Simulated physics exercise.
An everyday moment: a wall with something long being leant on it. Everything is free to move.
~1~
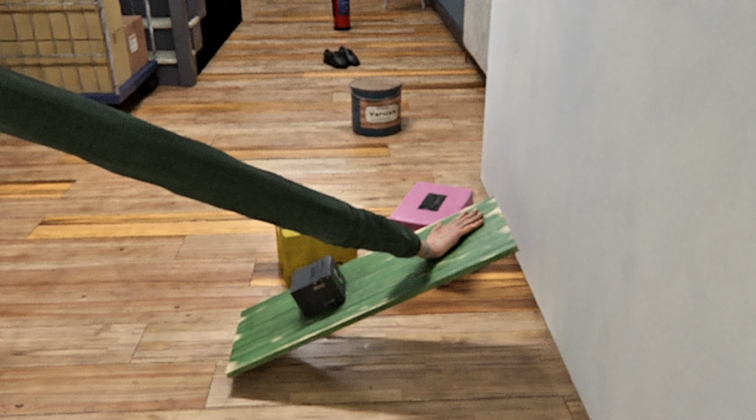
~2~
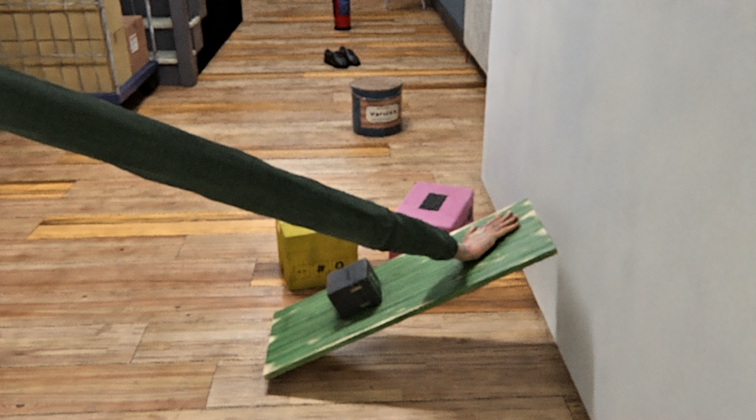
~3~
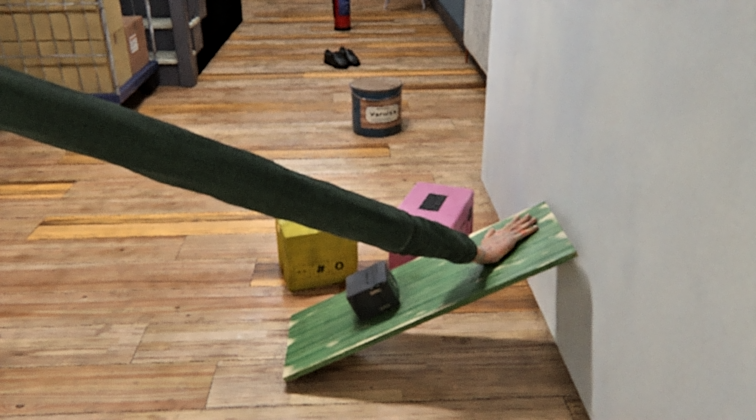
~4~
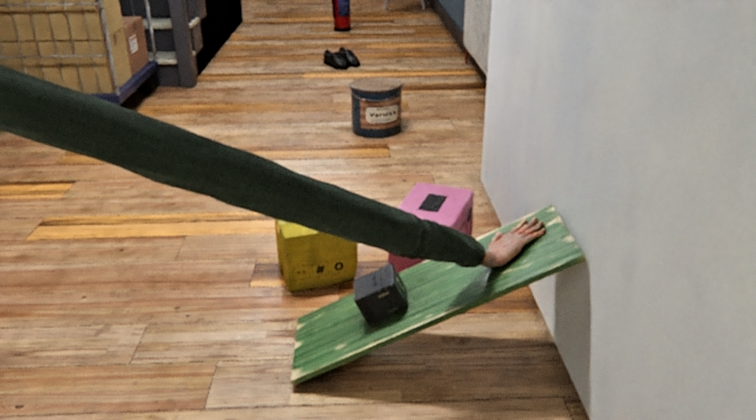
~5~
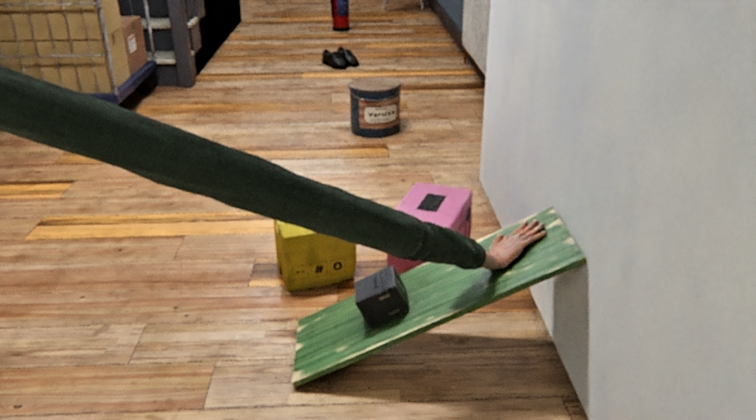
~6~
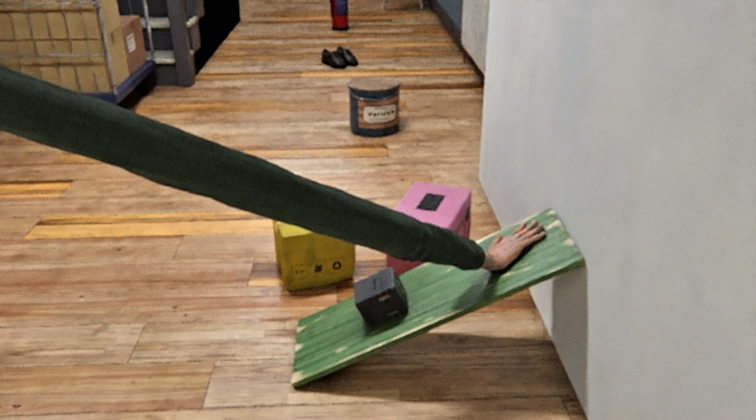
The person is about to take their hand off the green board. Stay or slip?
Outcome: The board slips out.
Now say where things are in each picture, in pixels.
In the first frame, on its way; green board (365, 284).
In the second frame, on its way; green board (401, 286); yellow box (316, 244).
In the third frame, on its way; green board (420, 289); yellow box (316, 244).
In the fourth frame, on its way; green board (427, 292); yellow box (316, 245).
In the fifth frame, leant on the wall, still held; green board (428, 294); yellow box (314, 244).
In the sixth frame, leant on the wall, still held; green board (427, 295); yellow box (313, 244).
Then, 0.30 s on from there, green board sunk by 14° near (415, 324).
Then, 0.40 s on from there, green board sunk by 26° near (407, 346).
In the end, moved from the start, green board; the other 2 unmoved. At the end, from the last picture's camera, green board near (407, 348). The board gives way.
